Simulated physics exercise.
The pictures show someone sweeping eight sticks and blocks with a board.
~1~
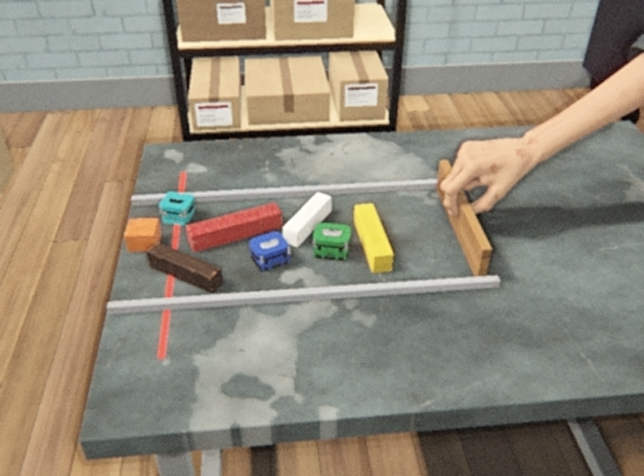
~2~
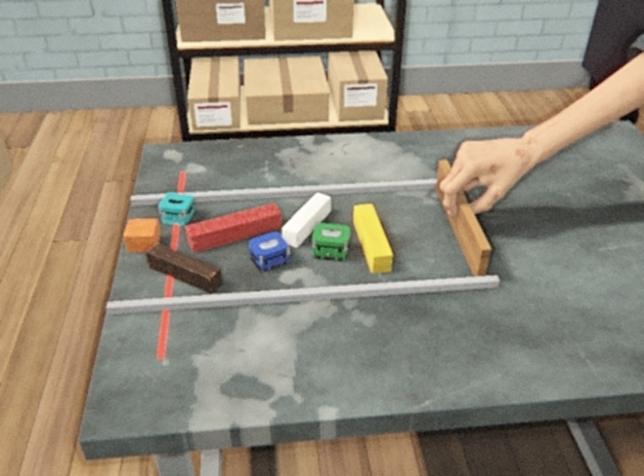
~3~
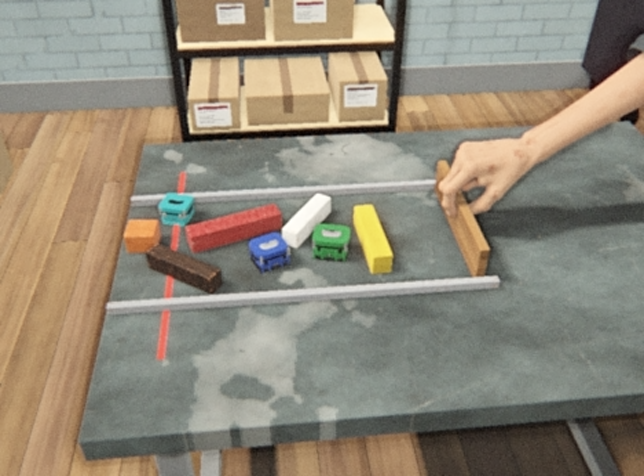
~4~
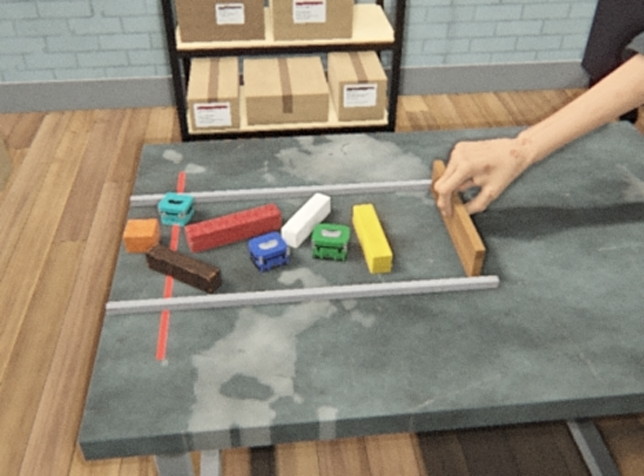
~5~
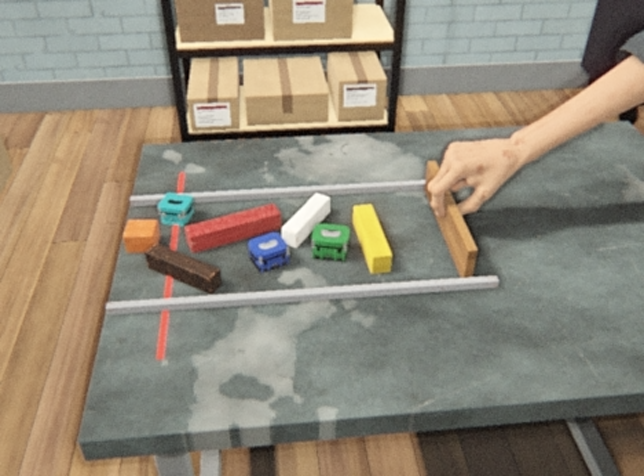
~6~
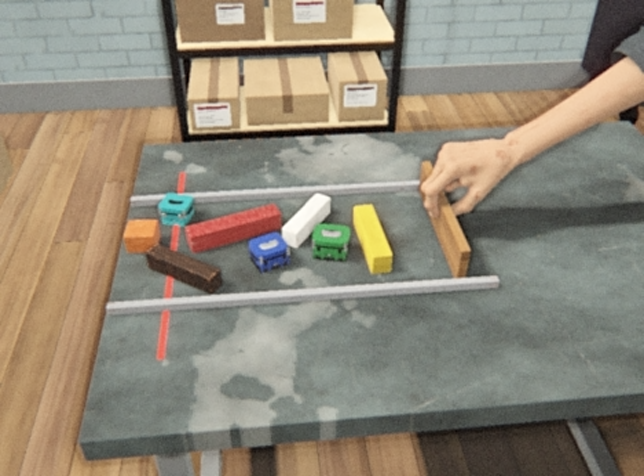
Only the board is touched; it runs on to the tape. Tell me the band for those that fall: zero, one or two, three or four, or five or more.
The number that fall off is three or four.
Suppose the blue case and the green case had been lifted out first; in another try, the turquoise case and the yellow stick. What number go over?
2 in the first case, 1 in the second.
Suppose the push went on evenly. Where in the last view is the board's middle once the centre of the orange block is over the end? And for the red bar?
Its middle is around (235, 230) and around (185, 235).
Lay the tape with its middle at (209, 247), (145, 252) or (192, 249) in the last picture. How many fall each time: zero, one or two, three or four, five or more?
The falls would be just one or two; five or more; just one or two.
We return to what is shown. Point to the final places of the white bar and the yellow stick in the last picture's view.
About (151, 223), and the other about (162, 251).
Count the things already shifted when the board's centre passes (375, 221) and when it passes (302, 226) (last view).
The counts are 1 and 5.
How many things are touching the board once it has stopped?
3 of them.
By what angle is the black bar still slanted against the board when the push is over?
About 70°.
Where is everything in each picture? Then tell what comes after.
In the first picture, orange block (143, 235); turquoise case (178, 209); black bar (185, 268); board (461, 216); tape (174, 249).
In the second picture, turquoise case (177, 209); board (460, 216).
In the third picture, black bar (184, 268); white bar (307, 220).
In the fourth picture, orange block (142, 236); red bar (234, 228).
In the fifth picture, turquoise case (177, 210); green case (331, 242).
In the sixth picture, orange block (142, 236); turquoise case (177, 210); black bar (184, 268); board (442, 217); tape (173, 250).
A little later, none off yet; orange block at rest near (142, 236); turquoise case at rest near (177, 210); black bar at rest near (184, 268).
Next, none off yet; orange block at rest near (136, 237); turquoise case at rest near (177, 210); black bar moving near (178, 272).
When it is over, the number that fall off is three or four; down, blue case, red bar, turquoise case and orange block.
